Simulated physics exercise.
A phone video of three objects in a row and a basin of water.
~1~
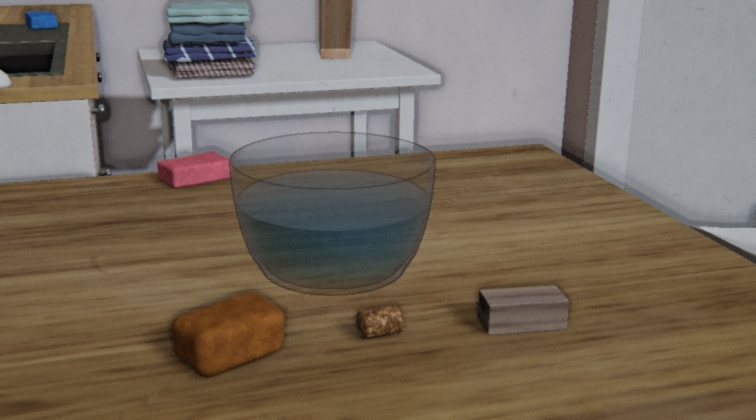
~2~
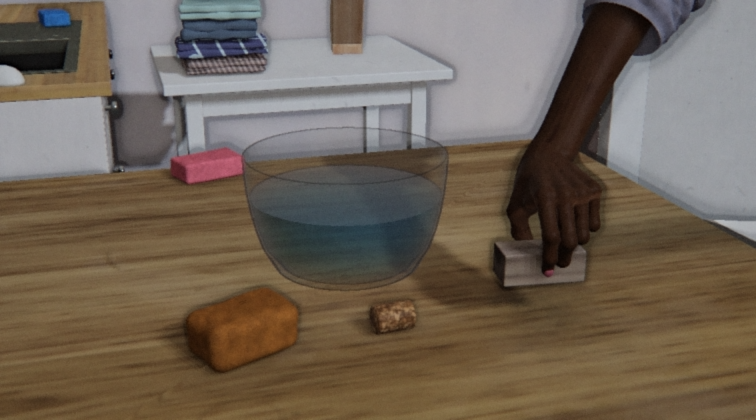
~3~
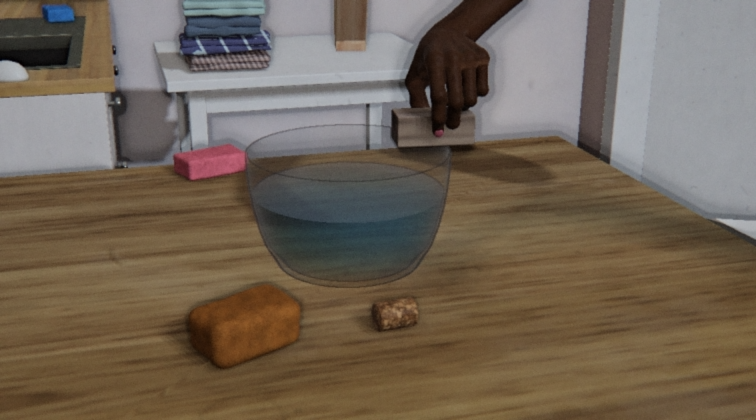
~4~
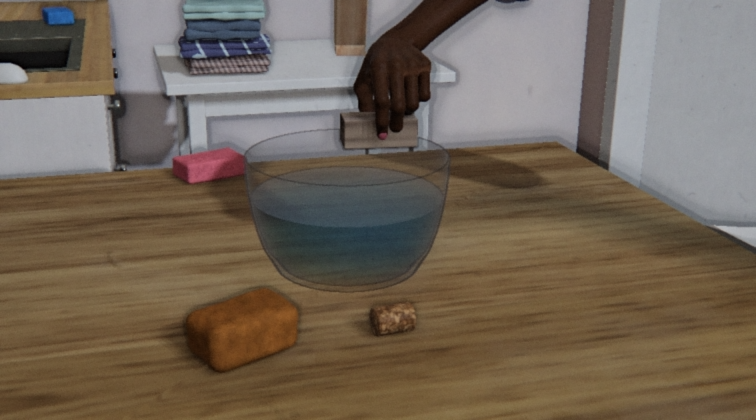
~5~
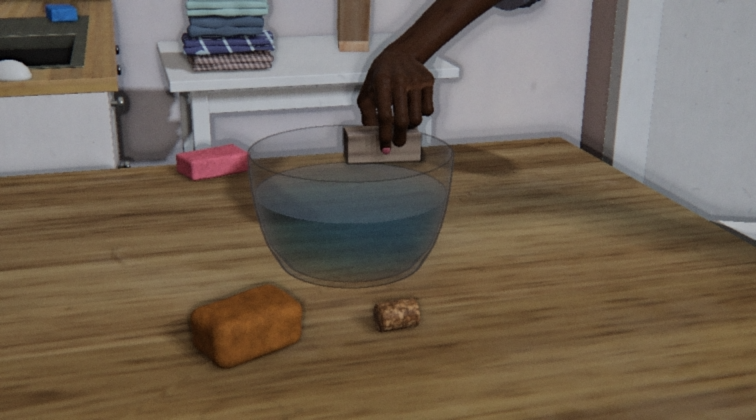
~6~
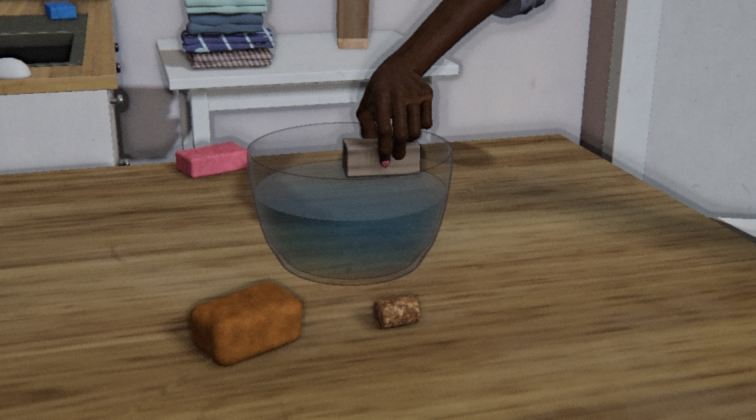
A hand picked up the wooden block from the right of the row, carried it up and left over the glass basin of water, then lowered it slightly, still gripping it above the surface.
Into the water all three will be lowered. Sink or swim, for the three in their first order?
Left stays afloat, middle stays afloat, right stays afloat.
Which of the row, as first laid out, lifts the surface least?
The central item.
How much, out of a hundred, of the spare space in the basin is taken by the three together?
That comes out at around 8 percent.
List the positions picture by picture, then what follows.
The row from the left; bread roll (230, 333); cork (379, 322); wooden block (522, 310), in the first frame.
A hand picks up the wooden block; wooden block (538, 262); cork (393, 317), in the second frame.
It is carried over; wooden block (433, 127); bread roll (246, 325), in the third frame.
It is above the basin; wooden block (378, 130); cork (393, 319), in the fourth frame.
It comes down; wooden block (382, 144); bread roll (248, 325), in the fifth frame.
It is just over the surface; bread roll (248, 322); cork (396, 312); wooden block (381, 156), in the sixth frame.
Shortly, the wooden block bobs at the top.
Then, the cork bobs at the top.
At the finish, the bread roll bobs at the top; afloat, bread roll, cork and wooden block.
